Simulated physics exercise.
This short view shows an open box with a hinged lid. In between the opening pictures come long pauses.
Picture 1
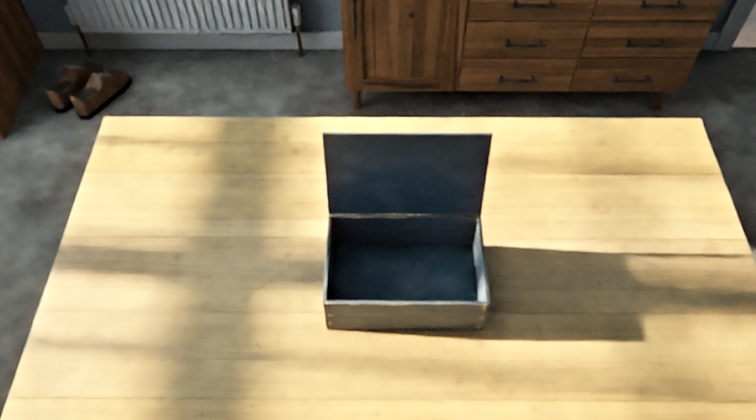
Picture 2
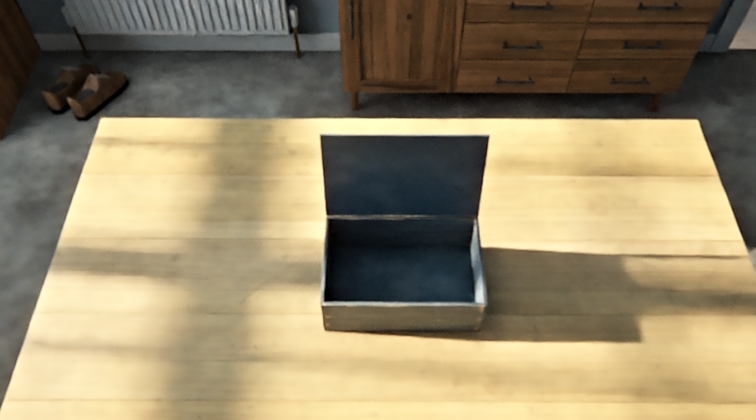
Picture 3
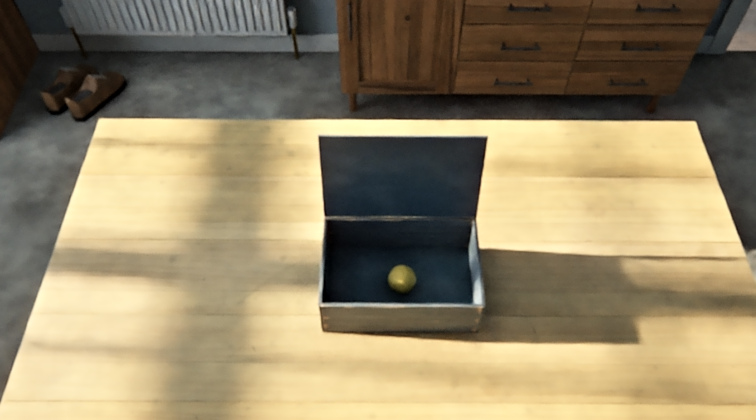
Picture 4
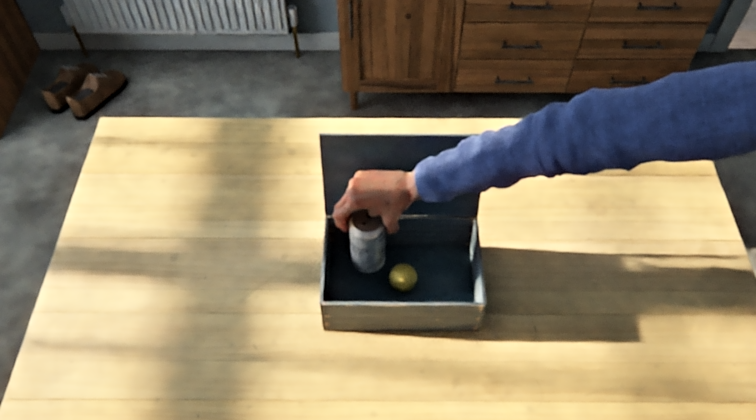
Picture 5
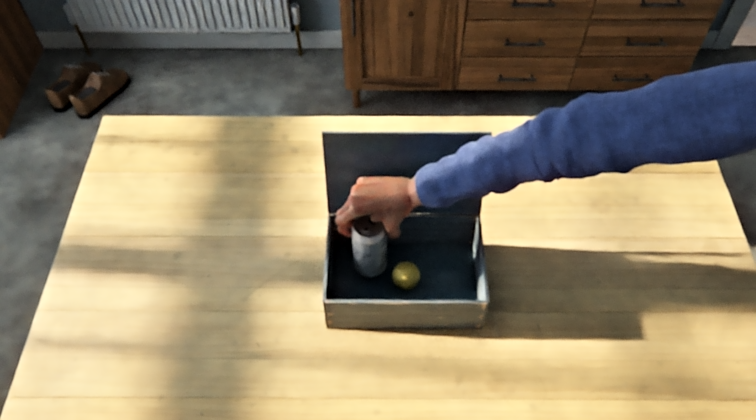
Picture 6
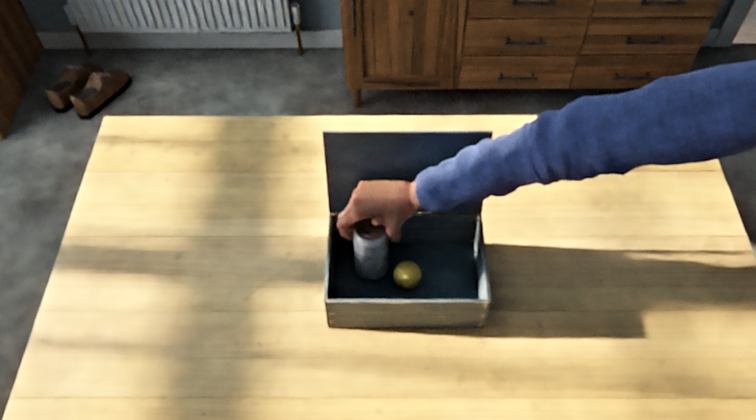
Hand in a blue sleeve lowering a pale can into an open hinged box beside a yellow lemon on a wooden table.
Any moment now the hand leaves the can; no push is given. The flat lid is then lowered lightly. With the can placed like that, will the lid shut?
Open.
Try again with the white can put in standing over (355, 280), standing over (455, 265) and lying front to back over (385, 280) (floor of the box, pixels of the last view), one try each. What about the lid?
In the first case it stays open; in the second case it stays open; in the third case it shuts.
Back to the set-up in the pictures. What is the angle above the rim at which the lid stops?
Near 55° up from the rim.
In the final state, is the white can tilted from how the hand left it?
As it turns out, the white can keeps its original angle.
Then, 1.00 s past the last view, lid starting down.
Then, 1.40 s past the last view, lid 77° above the rim.
Then, 1.50 s past the last view, lid 69° above the rim.
Then, 1.60 s past the last view, lid 59° above the rim.
Finally, lid 53° above the rim; both still in place. Final places as the last picture's camera would see them, white can near (371, 250).
